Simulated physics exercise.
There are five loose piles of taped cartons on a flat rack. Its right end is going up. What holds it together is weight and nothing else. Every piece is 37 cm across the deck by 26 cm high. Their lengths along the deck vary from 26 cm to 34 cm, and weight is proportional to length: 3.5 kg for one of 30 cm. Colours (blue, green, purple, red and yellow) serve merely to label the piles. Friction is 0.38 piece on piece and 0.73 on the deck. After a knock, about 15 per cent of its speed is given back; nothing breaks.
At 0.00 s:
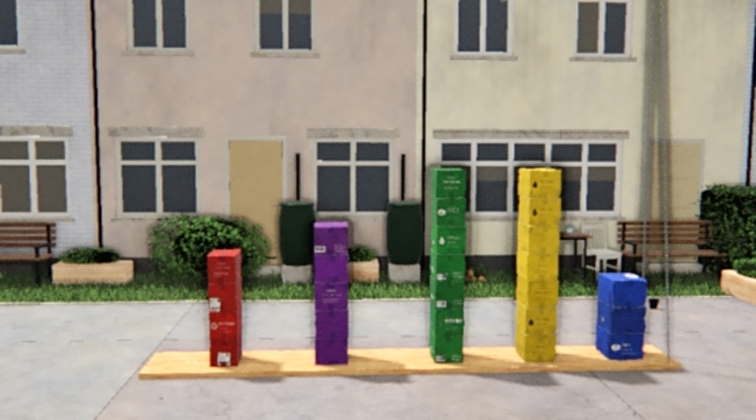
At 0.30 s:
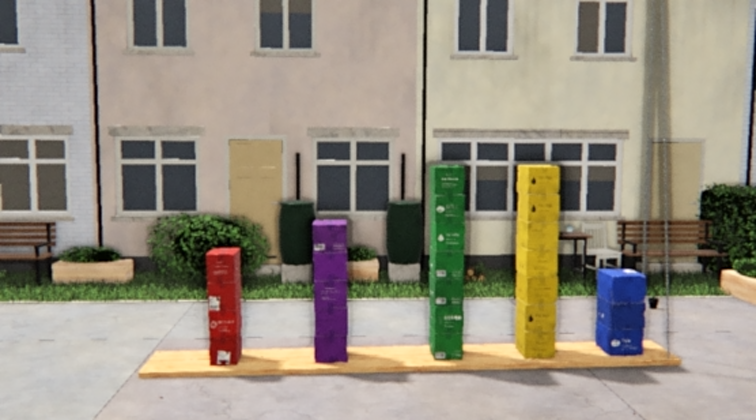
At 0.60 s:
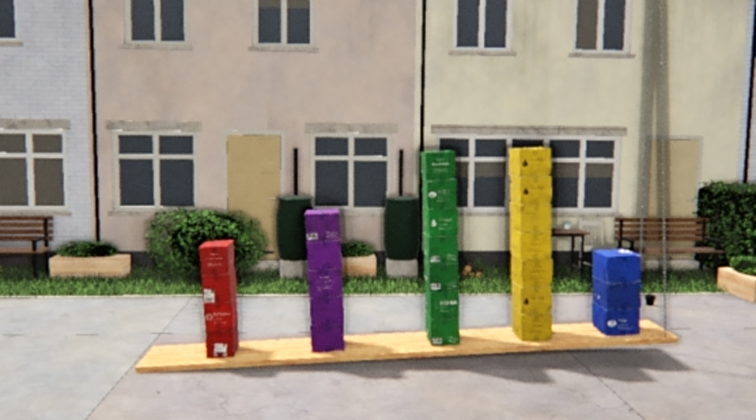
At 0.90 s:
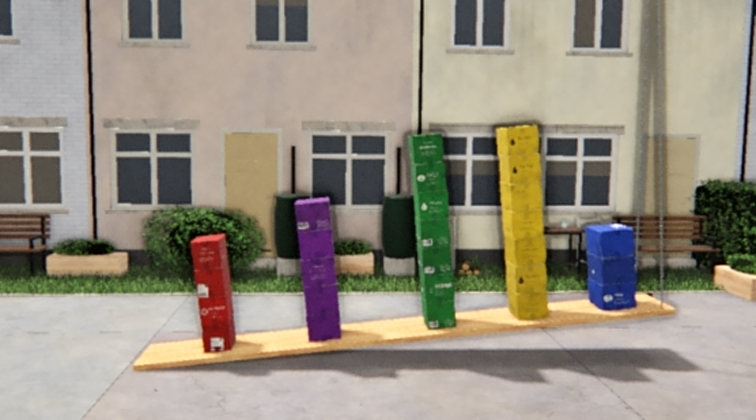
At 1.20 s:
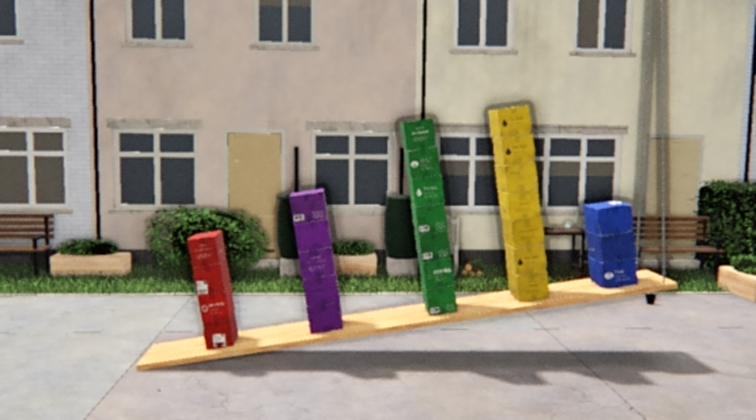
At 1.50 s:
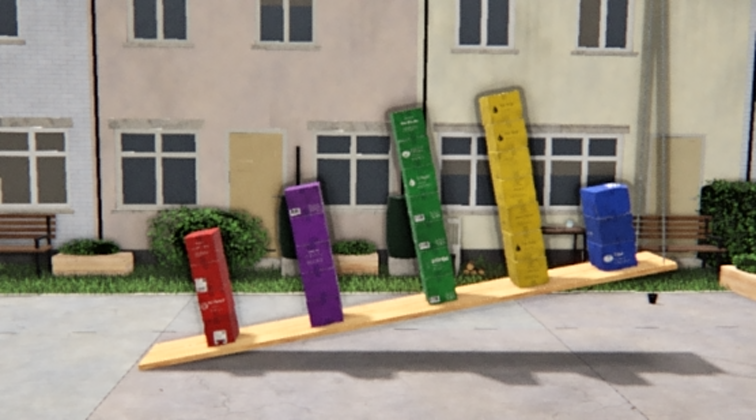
Five coloured stacks of boxes leaning left on a wooden board as its right end rises steadily from the pavement outside houses.
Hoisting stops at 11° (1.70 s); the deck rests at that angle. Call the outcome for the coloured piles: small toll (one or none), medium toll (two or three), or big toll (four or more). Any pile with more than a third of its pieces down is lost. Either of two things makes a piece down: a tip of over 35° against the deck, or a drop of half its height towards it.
A big toll.
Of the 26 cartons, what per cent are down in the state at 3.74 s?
At that instant, 90 percent.
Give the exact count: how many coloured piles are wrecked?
4 of them.
After 2.02 s, slope 11°; none of the 26 cartons down, 14 disturbed; top green carton 14° from how it stood; top yellow carton 12° from how it stood.
After 2.46 s, slope 11°; 14 of the 26 cartons down; top yellow carton 44° from how it stood, 39 cm lower; top green carton 21° from how it stood, 23 cm lower.
After 2.86 s, slope 11°; 19 of the 26 cartons down; top yellow carton upside down; top green carton 15° from how it stood, 55 cm lower.
After 3.74 s, slope 11°; 23 of the 26 cartons down; top yellow carton upside down; top green carton upside down.
In the end (6.2 s), slope 11°; 23 of the 26 cartons down; top yellow carton upside down; top green carton on its side. Wrecked, green, purple, red and yellow. From the last view, middles, top yellow carton near (259, 383).
